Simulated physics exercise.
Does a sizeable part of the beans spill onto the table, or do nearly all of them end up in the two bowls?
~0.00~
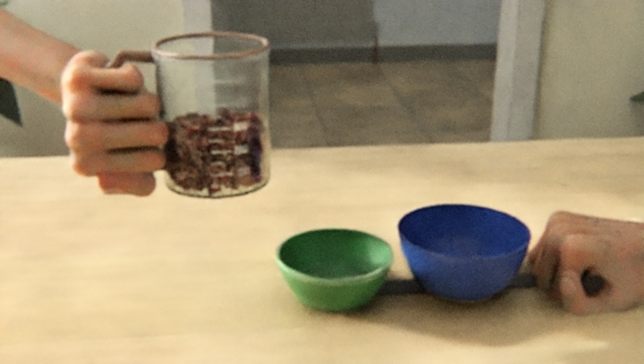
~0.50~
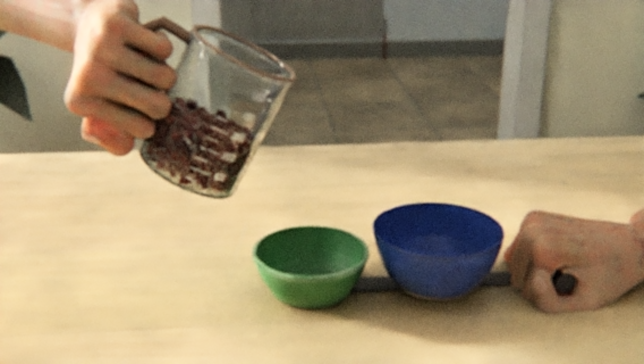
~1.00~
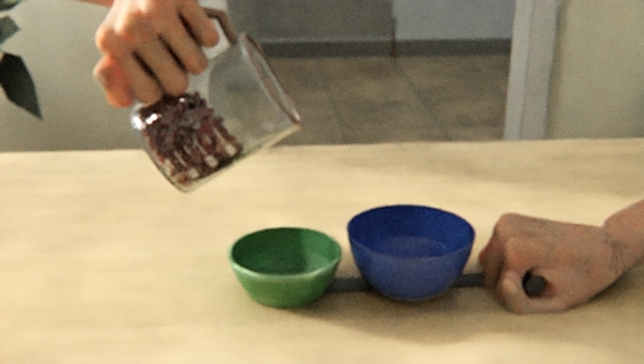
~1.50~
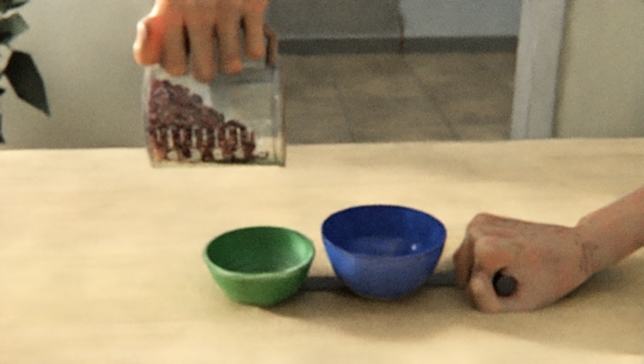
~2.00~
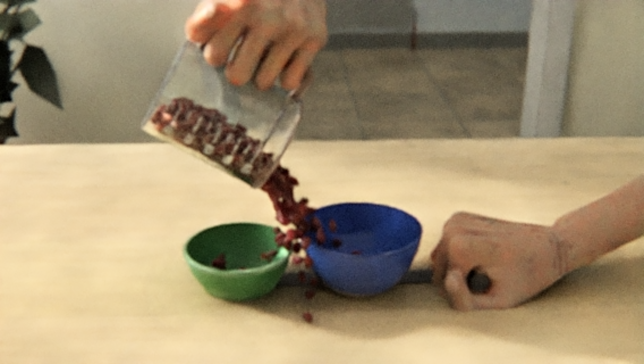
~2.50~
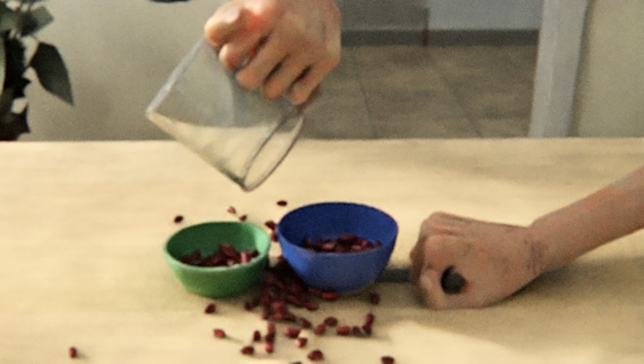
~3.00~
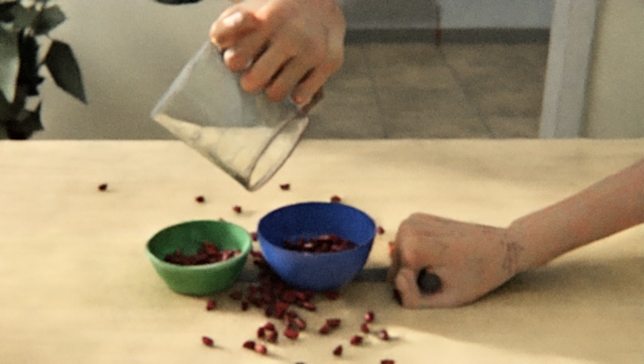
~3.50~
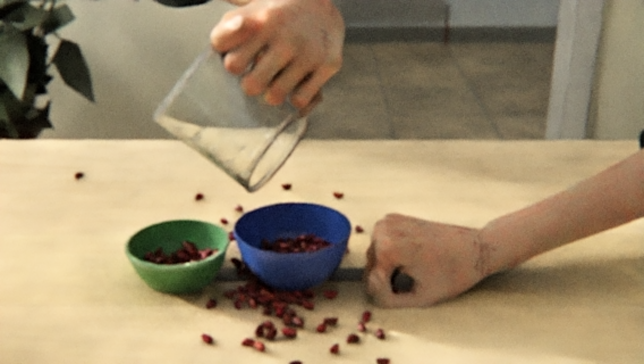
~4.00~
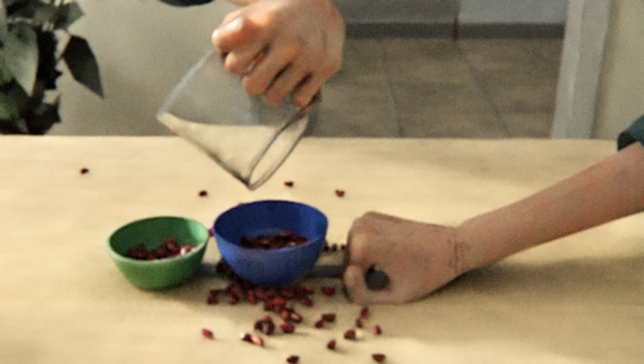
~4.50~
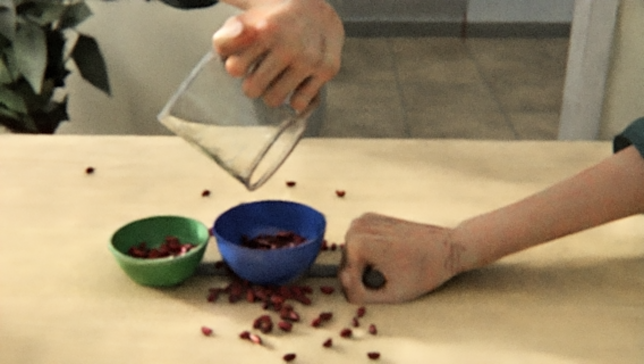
A sizeable part spills onto the table around the bowls. The rest lands in both bowls, with more in the blue one than in the green one, though the green bowl still gets a fair share.
